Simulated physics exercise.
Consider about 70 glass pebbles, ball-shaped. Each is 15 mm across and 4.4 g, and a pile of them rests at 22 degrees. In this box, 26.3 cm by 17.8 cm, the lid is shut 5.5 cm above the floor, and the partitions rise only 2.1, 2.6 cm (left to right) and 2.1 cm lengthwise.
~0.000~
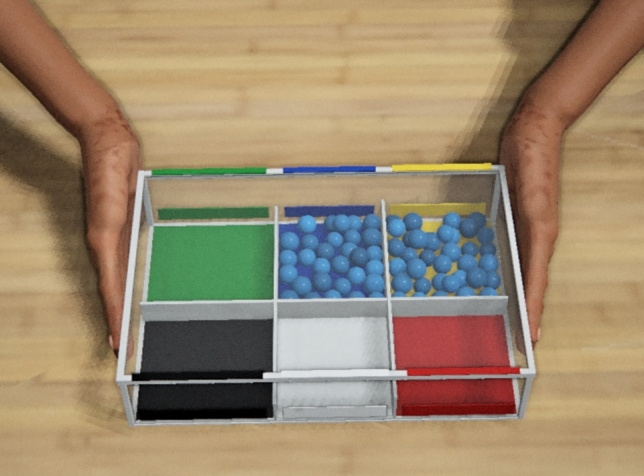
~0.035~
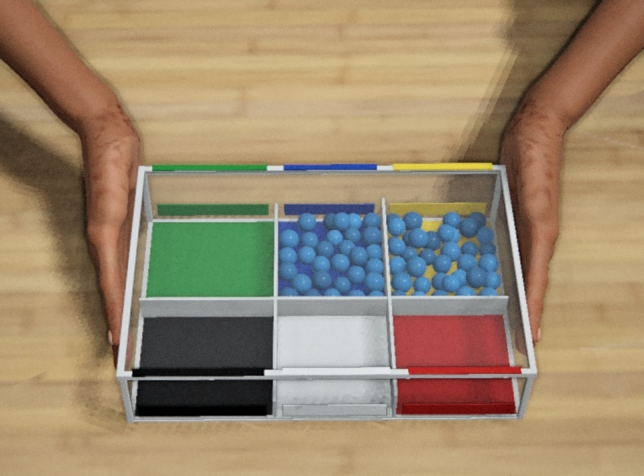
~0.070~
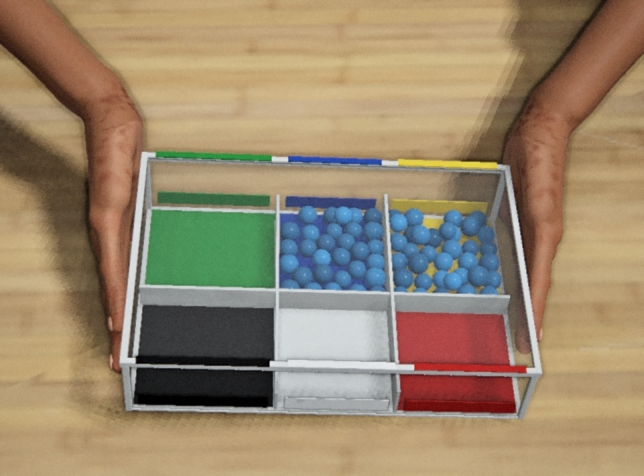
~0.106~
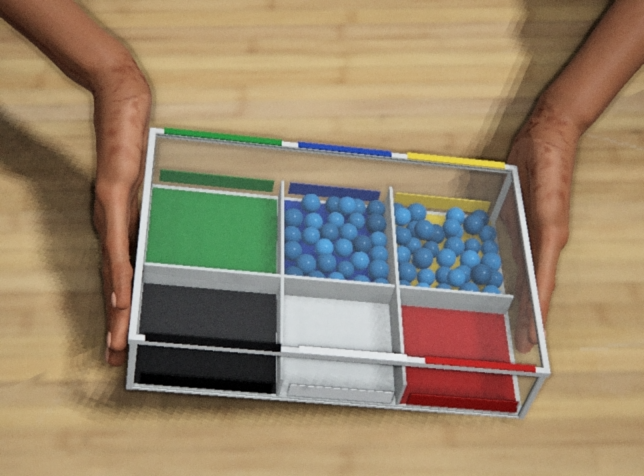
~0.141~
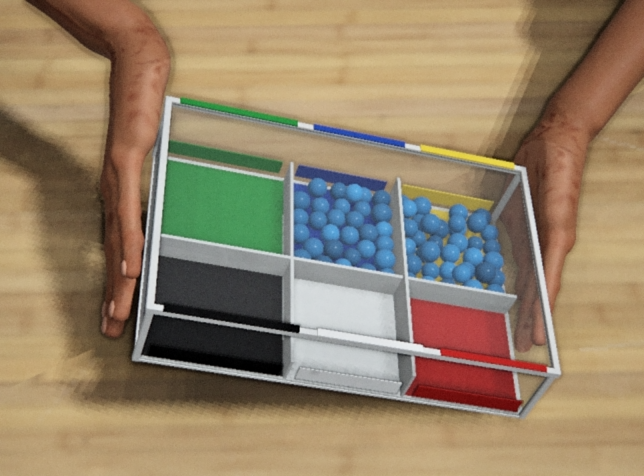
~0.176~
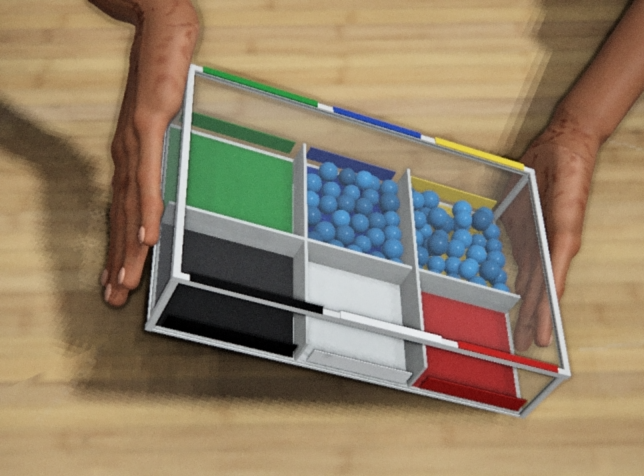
On a wooden tabletop, two hands tilting a clear box of coloured compartments, its left side rising, blue balls filling two sections.
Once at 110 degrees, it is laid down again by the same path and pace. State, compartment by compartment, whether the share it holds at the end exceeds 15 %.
Red: Exceeds; blue: Does not exceed; green: Does not exceed; yellow: Exceeds; white: Does not exceed; black: Does not exceed.
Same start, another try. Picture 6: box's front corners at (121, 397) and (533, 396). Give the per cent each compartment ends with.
By the end, red has 60%, blue has 0%, green has 0%, yellow has 0%, white has 35% and black has 10%.
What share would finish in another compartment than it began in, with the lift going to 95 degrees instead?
Roughly 50 percent would.
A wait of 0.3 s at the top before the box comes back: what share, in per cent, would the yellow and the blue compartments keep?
Result - yellow: 75 %; blue: 0 %.
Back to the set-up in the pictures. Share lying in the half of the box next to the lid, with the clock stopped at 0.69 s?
About 80 per cent.
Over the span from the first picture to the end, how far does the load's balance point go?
It shifts by roughly 4.5 cm.
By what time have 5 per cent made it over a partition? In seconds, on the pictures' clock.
Roughly at the 0.65 s mark.
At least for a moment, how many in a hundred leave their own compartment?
That share comes to about 55 per cent.
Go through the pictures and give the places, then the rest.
The first frame shows box tilt 0 degrees, front corners at (123, 377) and (528, 370); blue 45 %, yellow 55 %.
The second frame shows box tilt 1 degrees, front corners at (124, 373) and (530, 370).
The third frame shows box tilt 4 degrees, front corners at (127, 360) and (534, 370), lowest corner right back.
The fourth frame shows box tilt 10 degrees, front corners at (136, 337) and (543, 370), lowest corner right back.
The fifth frame shows box tilt 17 degrees, front corners at (153, 306) and (553, 370), lowest corner right back.
The sixth frame shows box tilt 24 degrees, front corners at (179, 275) and (563, 372), lowest corner right back; blue 45 %, yellow 55 %. The box's pace is about 205 degrees a second.
After 0.69 s, tilt 109 degrees; red 5 %, blue 30 %, yellow 65 %.
Then, at 1.03 s, tilt 45 degrees; red 20 %, yellow 80 %.
After 1.46 s, tilt 0 degrees; red 20 %, yellow 80 %.
In the end, at 2.2 s, red 20 %, blue 0 %, green 0 %, yellow 80 %, white 0 %, black 0 %.
